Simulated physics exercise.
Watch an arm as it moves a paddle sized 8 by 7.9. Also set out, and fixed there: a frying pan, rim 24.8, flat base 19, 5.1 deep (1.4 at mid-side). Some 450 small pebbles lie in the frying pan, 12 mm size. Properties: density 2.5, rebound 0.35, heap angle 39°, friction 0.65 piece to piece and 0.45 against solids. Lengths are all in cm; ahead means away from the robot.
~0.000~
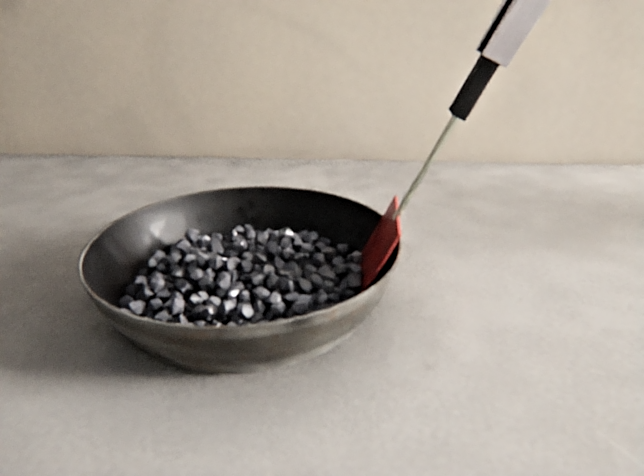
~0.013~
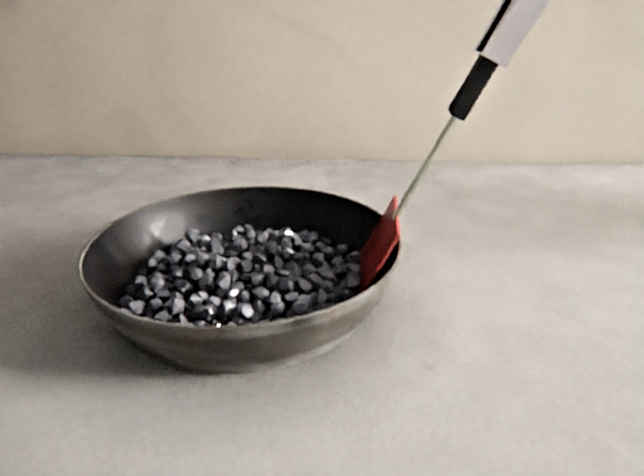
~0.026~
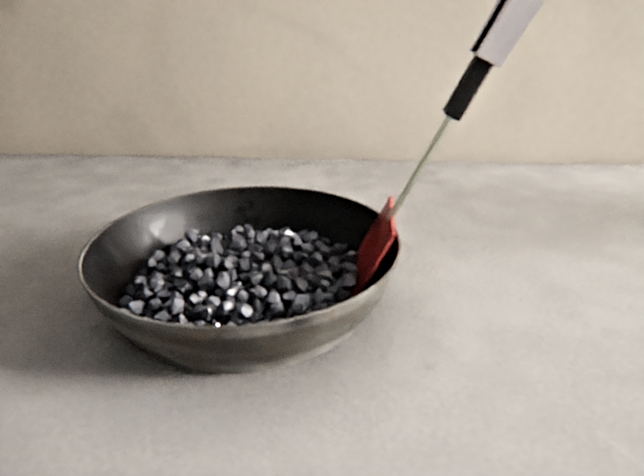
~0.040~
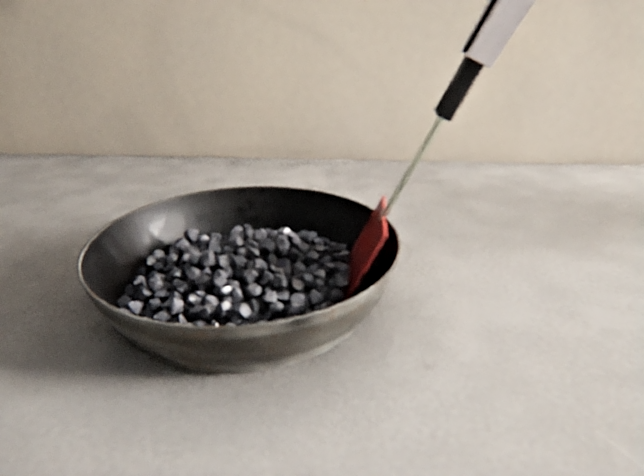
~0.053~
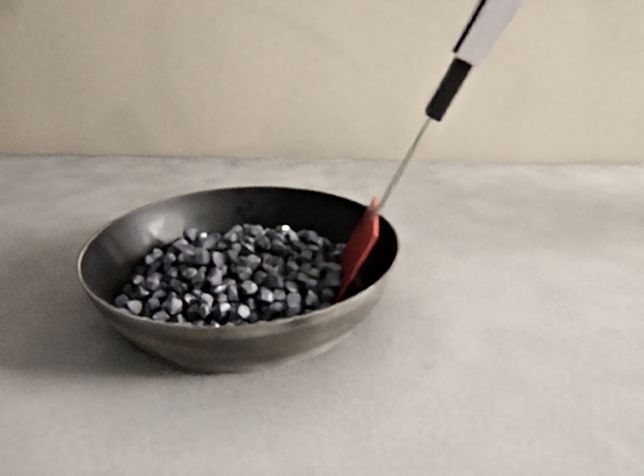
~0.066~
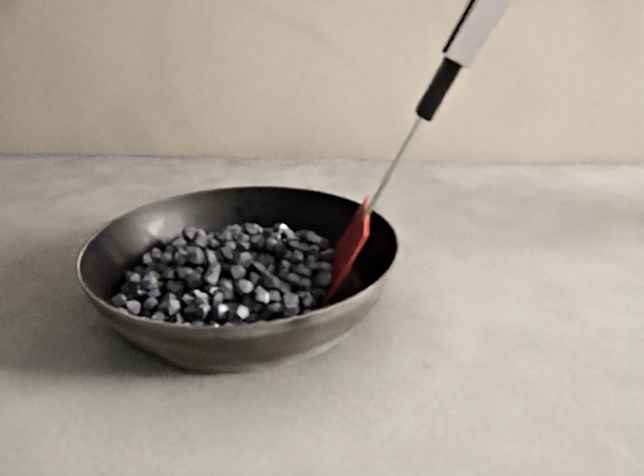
To begin with, a red paddle on a thin rod, held by a robot arm, rests inside the right edge of a dark frying pan of small dark grey pebbles. It then slides slowly left, nudging the pebbles nearest it slightly leftward, while the pan stays still.
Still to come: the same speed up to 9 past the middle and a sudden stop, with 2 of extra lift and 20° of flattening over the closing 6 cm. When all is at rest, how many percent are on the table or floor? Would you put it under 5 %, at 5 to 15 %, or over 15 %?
I would say 5 to 15 %.
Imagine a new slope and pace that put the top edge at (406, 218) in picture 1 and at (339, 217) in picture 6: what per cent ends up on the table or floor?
Some 20 percent ends up on the table or floor.
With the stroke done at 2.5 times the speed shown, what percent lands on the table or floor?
Roughly 30 percent ends on the table or floor.
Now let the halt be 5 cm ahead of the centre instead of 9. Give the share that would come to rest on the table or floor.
I'd expect close to 0 per cent then.
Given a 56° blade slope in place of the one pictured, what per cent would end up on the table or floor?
Then about 5 per cent.
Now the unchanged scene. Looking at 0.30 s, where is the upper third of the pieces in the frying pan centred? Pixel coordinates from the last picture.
(144, 245).
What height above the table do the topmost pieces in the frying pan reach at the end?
Height at rest: Roughly 7.5 cm.
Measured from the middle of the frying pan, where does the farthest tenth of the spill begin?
It comes out at close to 20 centimetres.
After 0.18 s, sloping 64°, highest piece 5 above the table; 454 in the frying pan.
After 0.30 s, sloping 57°, highest piece 8 above the table; 452 in the frying pan, 2 on the blade or in flight.
After 0.56 s, sloping 44°, highest piece 7 above the table; 414 in the frying pan, 37 on the table or floor, 3 on the blade or in flight.
After 1.61 s, sloping 44°, highest piece 7 above the table; 411 in the frying pan, 43 on the table or floor.
At rest, 411 in the frying pan, 43 on the table or floor. That is 9 % on the table or floor.
